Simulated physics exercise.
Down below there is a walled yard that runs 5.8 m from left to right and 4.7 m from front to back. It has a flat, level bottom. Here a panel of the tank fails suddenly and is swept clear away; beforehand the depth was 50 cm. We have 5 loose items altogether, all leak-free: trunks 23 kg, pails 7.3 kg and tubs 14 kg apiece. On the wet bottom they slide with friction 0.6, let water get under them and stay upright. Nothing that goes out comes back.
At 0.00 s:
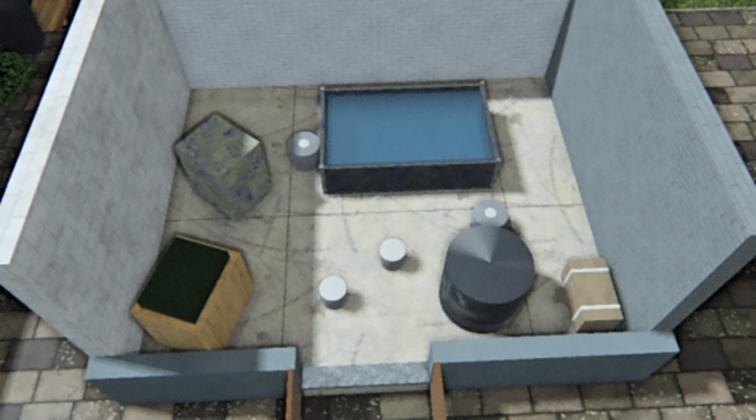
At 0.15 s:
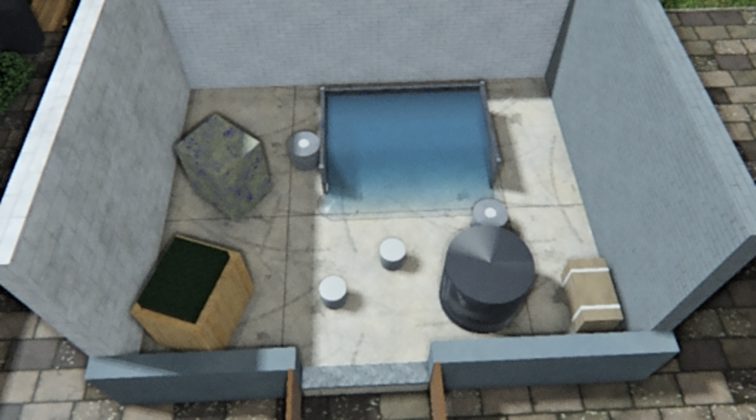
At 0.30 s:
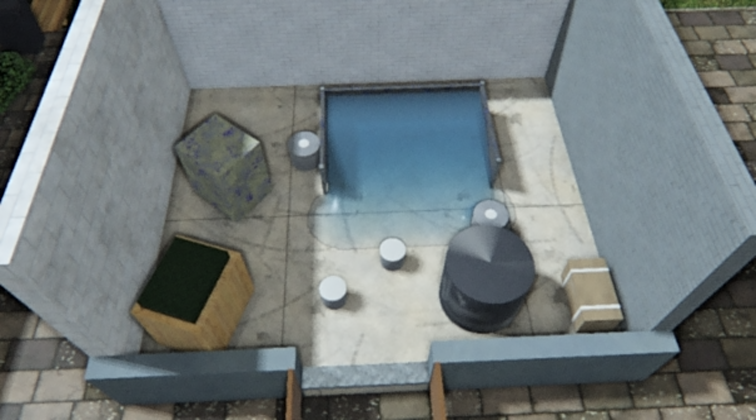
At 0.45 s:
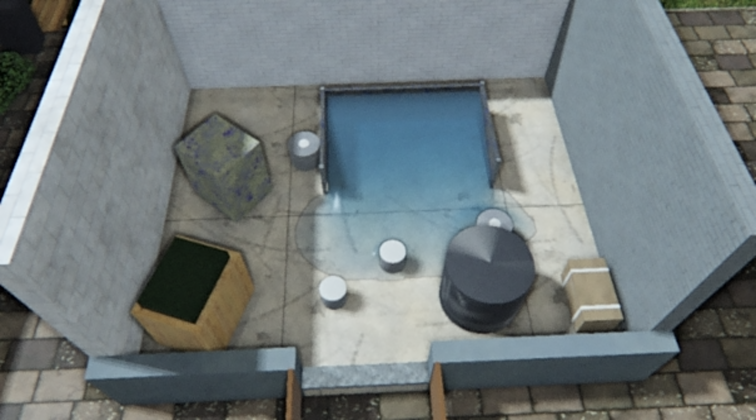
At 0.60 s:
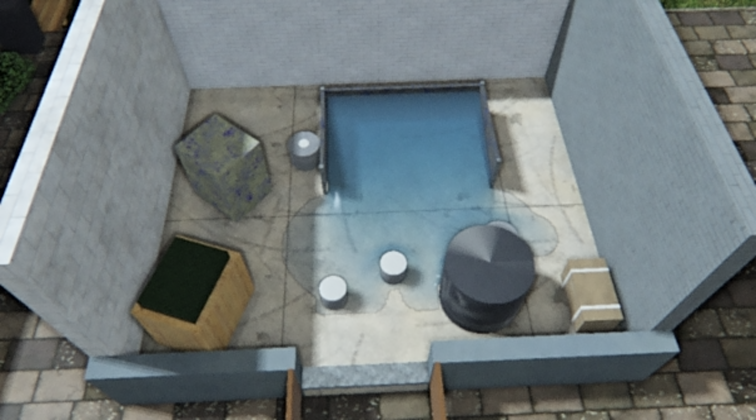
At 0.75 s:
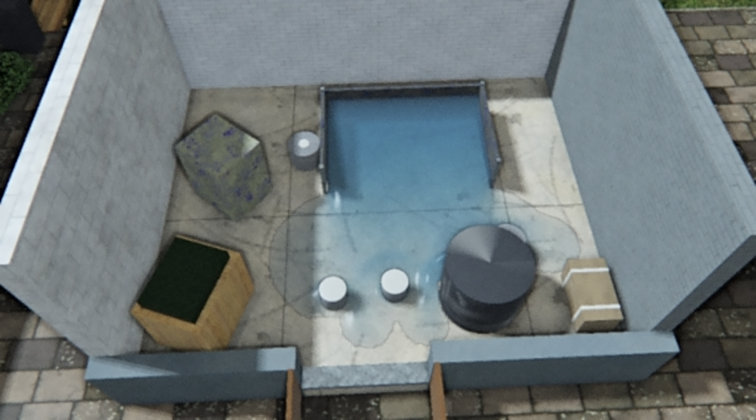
In a walled yard, a tank's front side vanished and blue water spread forward across the pale floor, shifting a grey tub behind the dark round object, then pushing a small pail forward.
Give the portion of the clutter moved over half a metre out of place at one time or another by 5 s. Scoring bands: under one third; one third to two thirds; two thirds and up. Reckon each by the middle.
I'd guess the moved share is at minimum two thirds.
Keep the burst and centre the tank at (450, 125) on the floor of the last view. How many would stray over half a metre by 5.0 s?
The answer would then be 4.
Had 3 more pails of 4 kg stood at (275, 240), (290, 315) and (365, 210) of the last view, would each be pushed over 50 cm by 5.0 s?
Order as given: Goes farther, goes farther, goes farther.
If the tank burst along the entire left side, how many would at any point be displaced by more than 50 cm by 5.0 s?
Result: 1.
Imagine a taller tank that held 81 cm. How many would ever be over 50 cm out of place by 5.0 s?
With that change, 4 of them.
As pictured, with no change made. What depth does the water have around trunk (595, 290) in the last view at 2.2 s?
19 cm.
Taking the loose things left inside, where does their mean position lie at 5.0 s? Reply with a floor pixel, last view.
That lands at roughly (405, 231).
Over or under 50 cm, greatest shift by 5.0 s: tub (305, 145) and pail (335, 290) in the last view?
Taking them in turn: The first is below the mark and the second is above the mark.
After 1.1 s 2 of 5 are over 50 cm from their spots; 0 afloat.
After 2.2 s 3 of 5 are over 50 cm from their spots; 3 afloat.
After 3.5 s 3 of 5 are over 50 cm from their spots; 3 afloat.
After 5.0 s 4 of 5 are over 50 cm from their spots, and 4 have been at some point; 2 afloat.
